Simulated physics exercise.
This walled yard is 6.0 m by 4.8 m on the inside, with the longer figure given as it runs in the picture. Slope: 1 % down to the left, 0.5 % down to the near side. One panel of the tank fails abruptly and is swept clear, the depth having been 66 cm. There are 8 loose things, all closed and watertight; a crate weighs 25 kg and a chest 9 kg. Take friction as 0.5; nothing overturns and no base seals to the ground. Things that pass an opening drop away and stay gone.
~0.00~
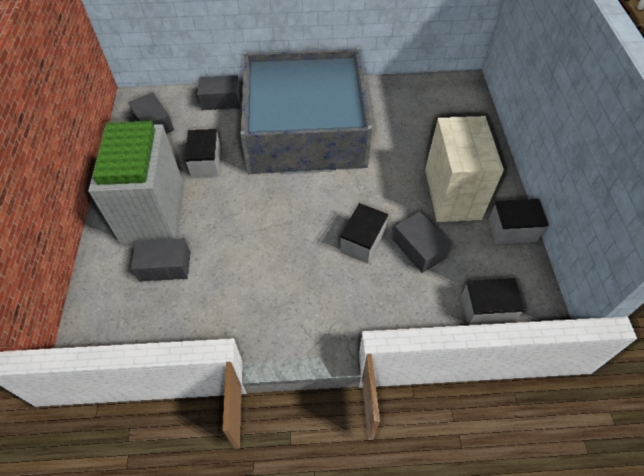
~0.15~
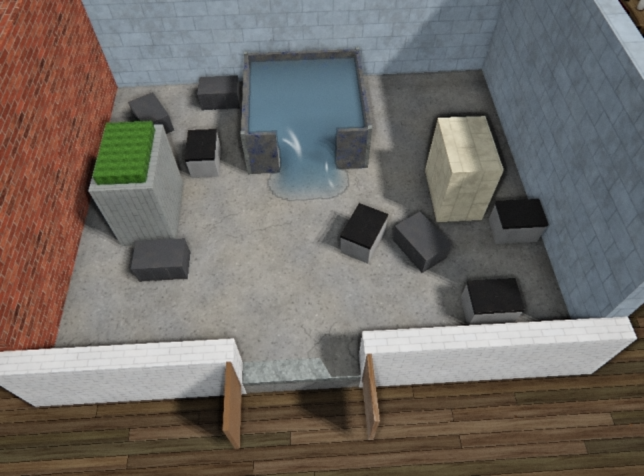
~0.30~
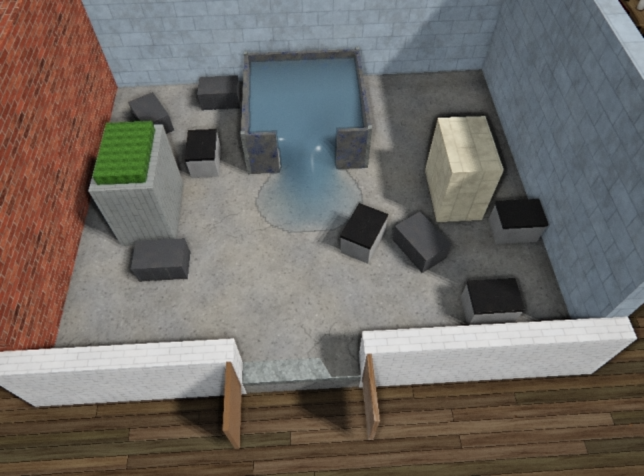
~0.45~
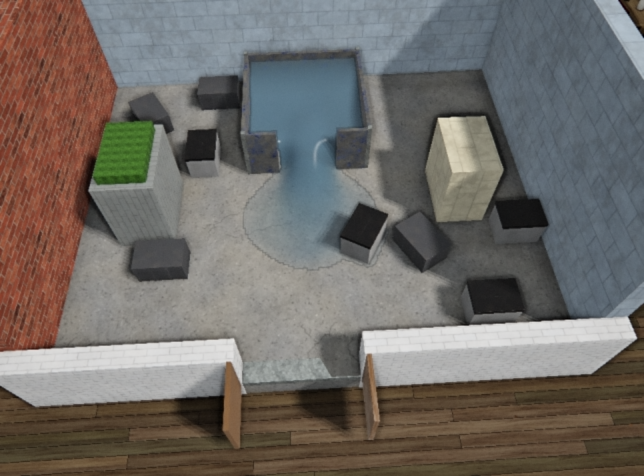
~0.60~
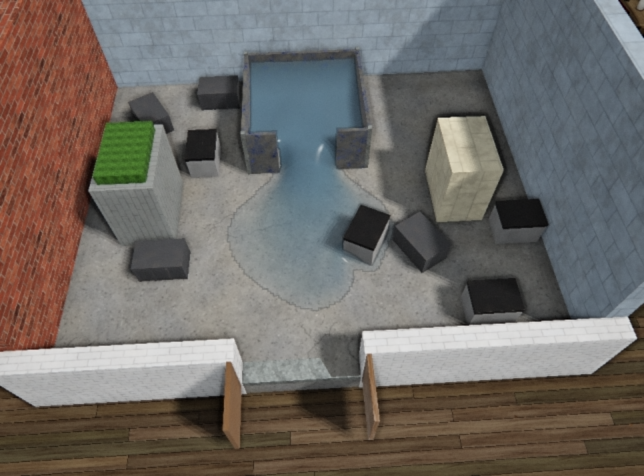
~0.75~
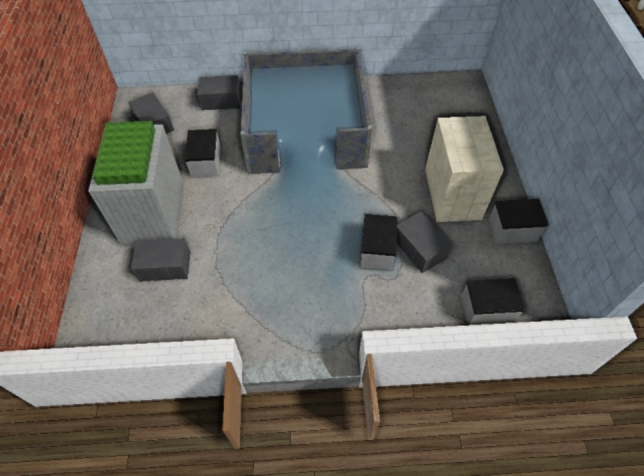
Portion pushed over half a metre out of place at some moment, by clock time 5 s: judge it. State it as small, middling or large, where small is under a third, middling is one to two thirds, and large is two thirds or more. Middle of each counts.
Middling.
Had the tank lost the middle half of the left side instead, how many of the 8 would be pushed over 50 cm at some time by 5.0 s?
Then the count would be 2.
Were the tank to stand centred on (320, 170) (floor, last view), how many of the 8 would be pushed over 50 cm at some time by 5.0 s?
The answer would then be 3.
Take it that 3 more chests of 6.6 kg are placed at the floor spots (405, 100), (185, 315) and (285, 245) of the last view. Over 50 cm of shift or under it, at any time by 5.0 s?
Result, in sequence: Below the mark / above the mark / above the mark.
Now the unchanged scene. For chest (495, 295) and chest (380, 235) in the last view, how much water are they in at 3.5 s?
I'd put it at 8 cm and 6 cm respectively.
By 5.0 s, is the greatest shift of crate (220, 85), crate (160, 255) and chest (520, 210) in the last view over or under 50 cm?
Well, in turn that's not reaching it, not reaching it, topping it.
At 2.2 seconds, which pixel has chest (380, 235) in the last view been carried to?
Around (479, 304).
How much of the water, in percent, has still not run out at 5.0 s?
Some 72 per cent remains.
After 1.1 s 1 of 8 are over 50 cm from their spots; 0 afloat.
After 2.2 s 1 of 8 are over 50 cm from their spots; 1 afloat.
After 3.5 s 2 of 8 are over 50 cm from their spots; 2 afloat.
After 5.0 s 3 of 8 are over 50 cm from their spots, and 3 have been at some point; 2 afloat.
